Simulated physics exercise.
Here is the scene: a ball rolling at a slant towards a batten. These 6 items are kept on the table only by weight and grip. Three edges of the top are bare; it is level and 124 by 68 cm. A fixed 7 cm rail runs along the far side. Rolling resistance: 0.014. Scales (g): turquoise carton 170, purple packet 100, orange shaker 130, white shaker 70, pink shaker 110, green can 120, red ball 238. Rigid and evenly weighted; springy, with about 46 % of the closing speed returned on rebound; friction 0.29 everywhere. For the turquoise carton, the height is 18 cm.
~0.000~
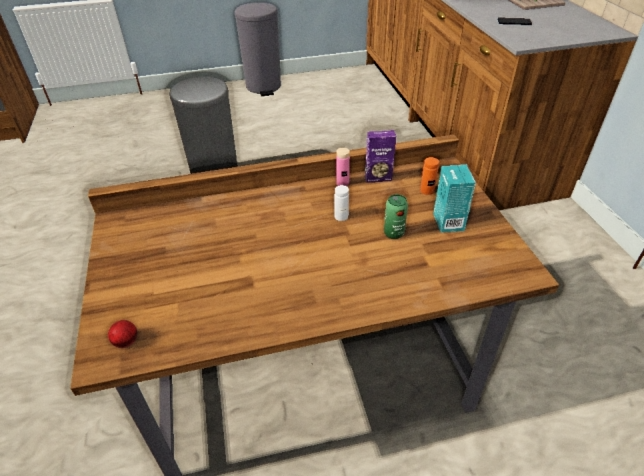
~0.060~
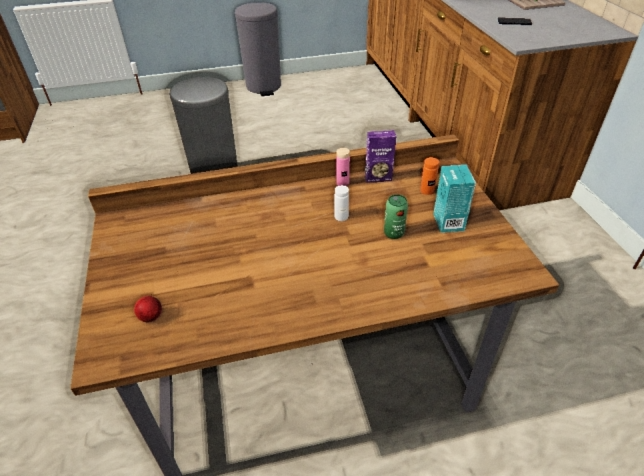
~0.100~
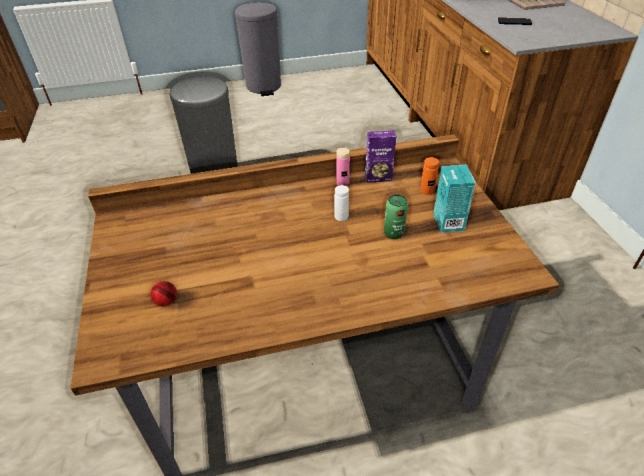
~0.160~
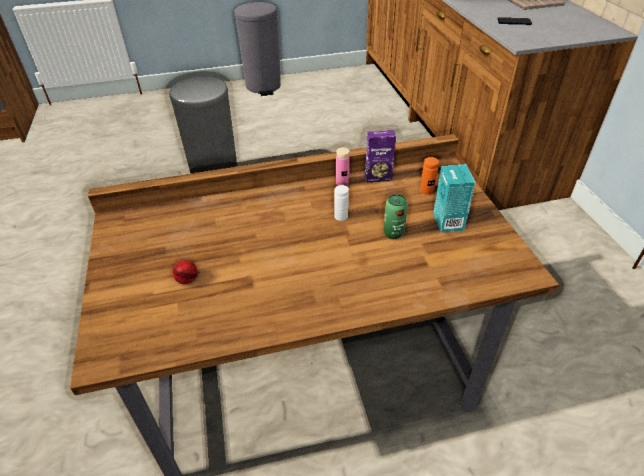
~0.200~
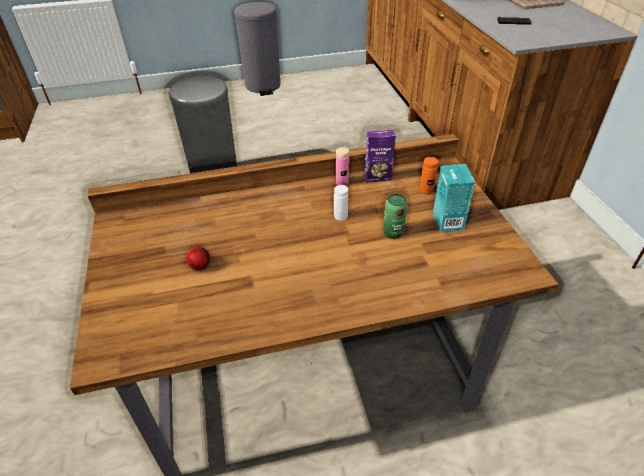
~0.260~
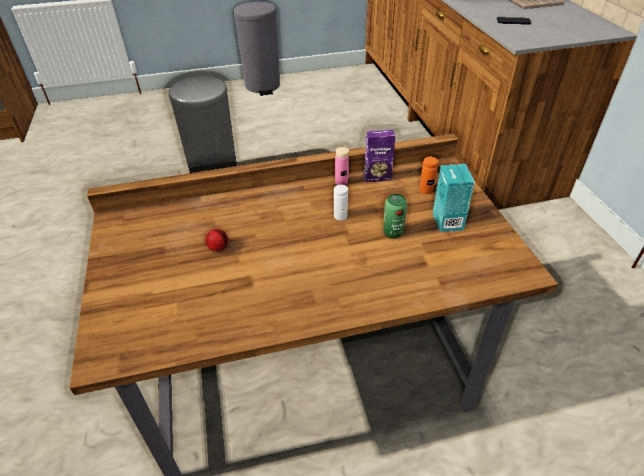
On a wooden table, a red ball rolls diagonally rightward and away past several standing containers.
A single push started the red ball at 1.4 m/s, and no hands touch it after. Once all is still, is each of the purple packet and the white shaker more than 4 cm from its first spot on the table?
The purple packet: No; the white shaker: No.
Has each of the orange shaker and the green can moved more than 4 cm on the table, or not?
Here the orange shaker moves off, and the green can is left in place.
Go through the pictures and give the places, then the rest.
The first frame shows red ball (123, 334); purple packet (380, 157); white shaker (342, 203).
The second frame shows red ball (148, 309); pink shaker (343, 168).
The third frame shows red ball (164, 294); turquoise carton (453, 199).
The fourth frame shows red ball (185, 272); pink shaker (343, 167).
The fifth frame shows red ball (199, 259); turquoise carton (453, 199).
The sixth frame shows red ball (217, 240); purple packet (379, 156); white shaker (341, 203).
Around 0.56 s, red ball near (294, 185).
Around 1.06 s, red ball near (413, 187).
Around 1.46 s, red ball near (475, 198); orange shaker on its side.
Around 1.96 s, red ball near (518, 306); orange shaker on its side.
Finally (2.2 s), on their side or leaning hard on the table, orange shaker; the other 5 still in place (within 4 cm). Final places as that camera would see them, purple packet near (379, 157), white shaker near (341, 203).
